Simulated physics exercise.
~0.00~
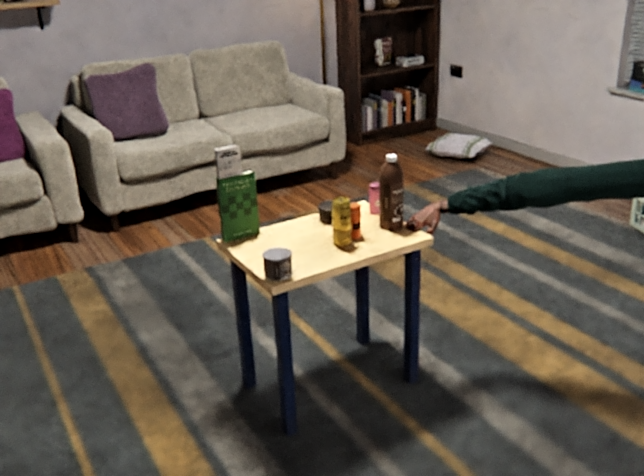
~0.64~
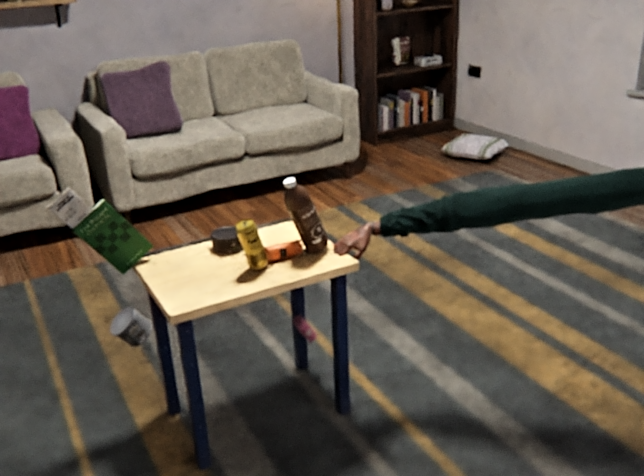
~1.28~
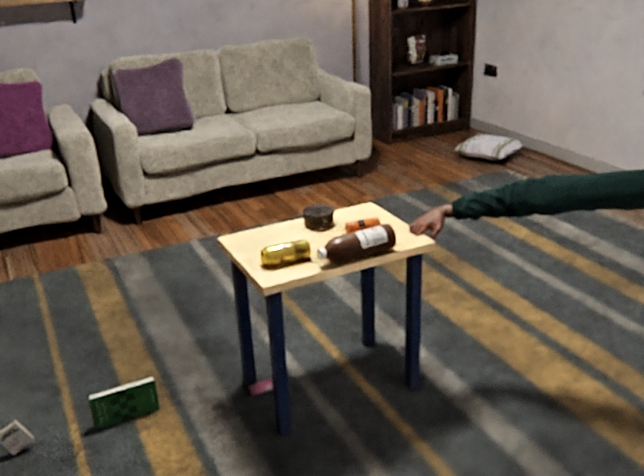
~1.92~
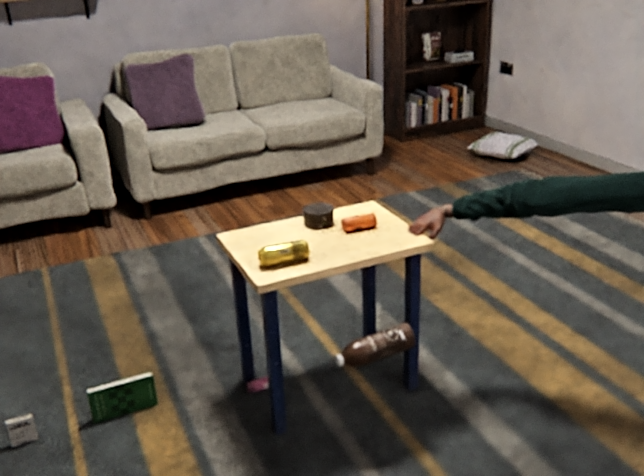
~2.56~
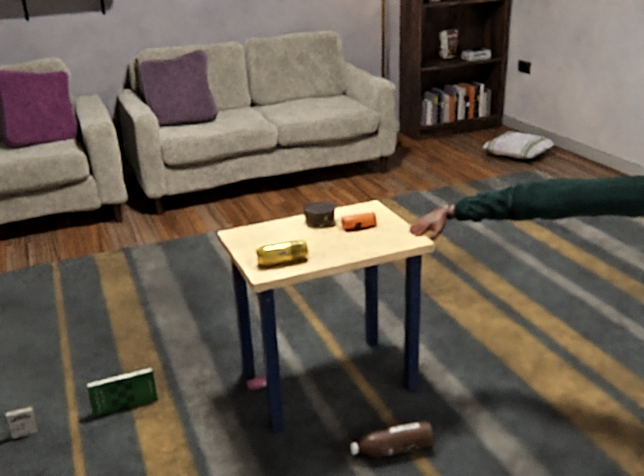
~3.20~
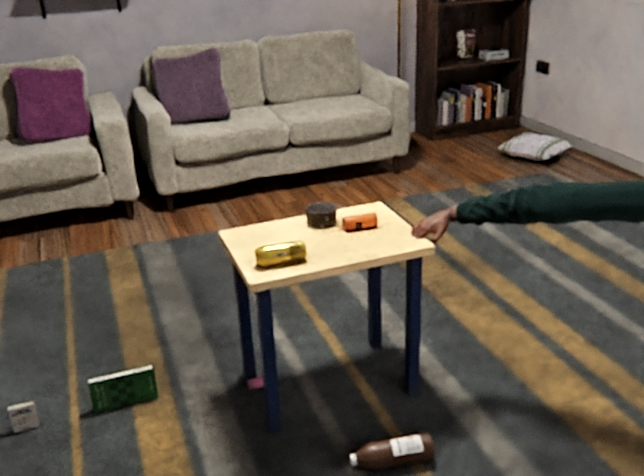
A hand jerks the table left and back, toppling several items and spilling some off.
